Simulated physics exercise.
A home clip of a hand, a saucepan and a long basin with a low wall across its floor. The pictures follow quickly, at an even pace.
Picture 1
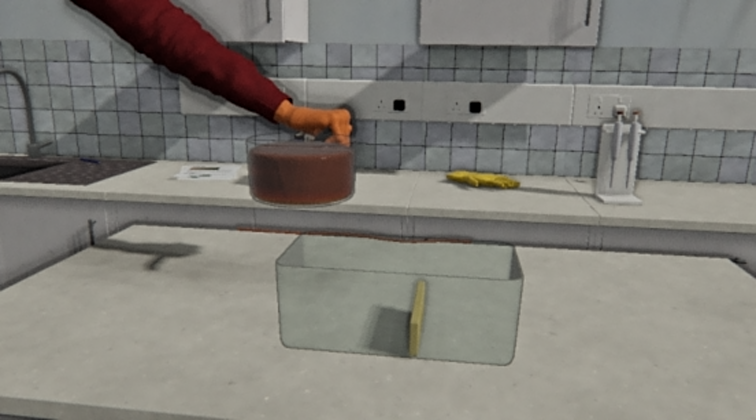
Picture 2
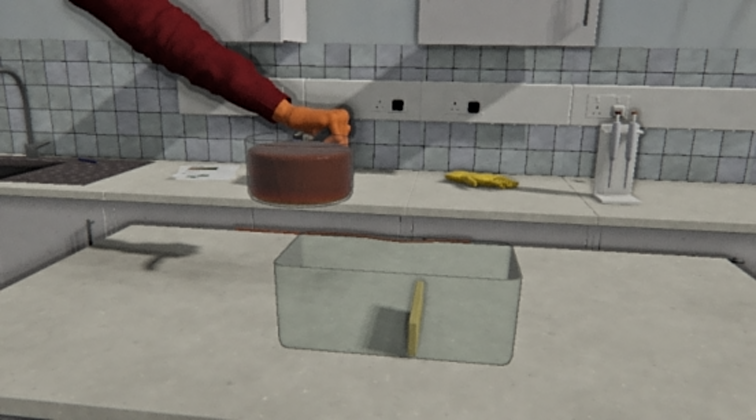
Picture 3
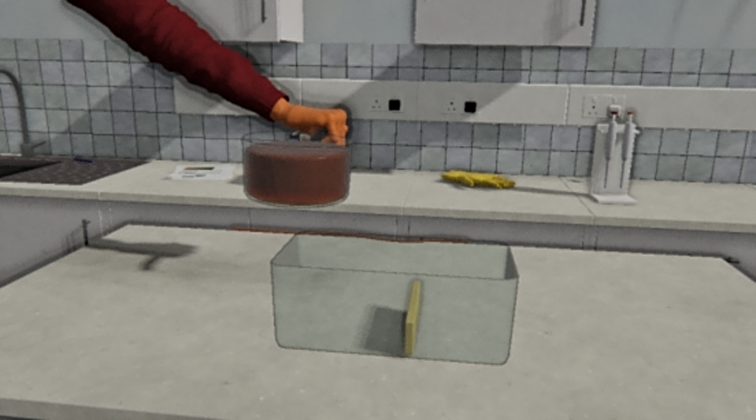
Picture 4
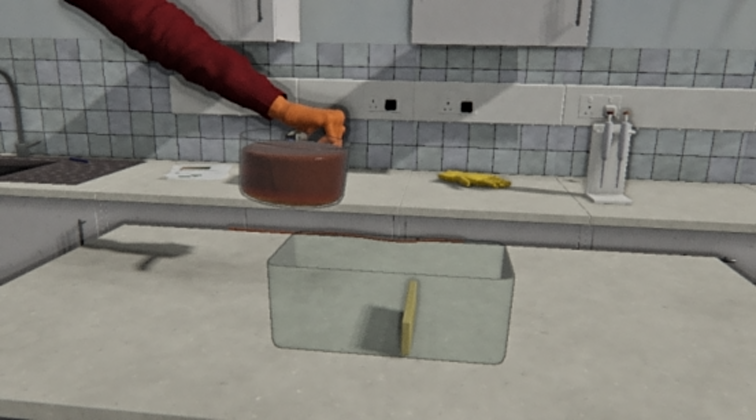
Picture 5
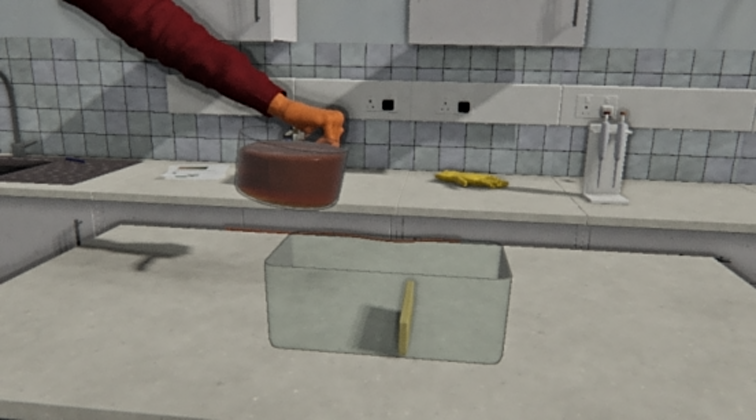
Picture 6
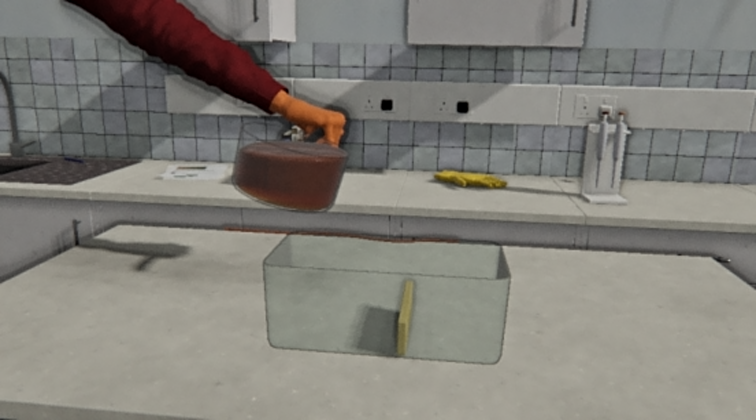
A gloved hand gradually tilts a saucepan of reddish-brown liquid rightward above a clear basin.
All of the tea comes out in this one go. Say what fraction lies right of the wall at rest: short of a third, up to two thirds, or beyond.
It comes to under a third.
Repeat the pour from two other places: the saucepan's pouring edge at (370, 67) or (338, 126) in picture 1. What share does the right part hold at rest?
The first gives 65 %, the second 5 %.
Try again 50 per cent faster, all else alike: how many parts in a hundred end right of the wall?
Some 10 per cent.
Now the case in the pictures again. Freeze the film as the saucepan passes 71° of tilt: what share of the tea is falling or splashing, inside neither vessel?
About 30 per cent.
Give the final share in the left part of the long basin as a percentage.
Some 85 per cent.
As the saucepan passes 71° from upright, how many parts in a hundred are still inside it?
It comes to 55 per cent or so.
A moment on, the saucepan is tipped part way and 57 per cent is still to pour, 12 is left of the wall and 1 right of it.
Next, the saucepan is tipped on its side and 14 per cent is still to pour, 65 is left of the wall and 13 right of it.
Then the saucepan is tipped on its side and 3 per cent is still to pour, 79 is left of the wall and 14 right of it.
Later the saucepan is tipped on its side and 1 per cent is still to pour, 82 is left of the wall and 15 right of it.
In the end 83 per cent lies left of the wall, 15 right of it and 2 outside.
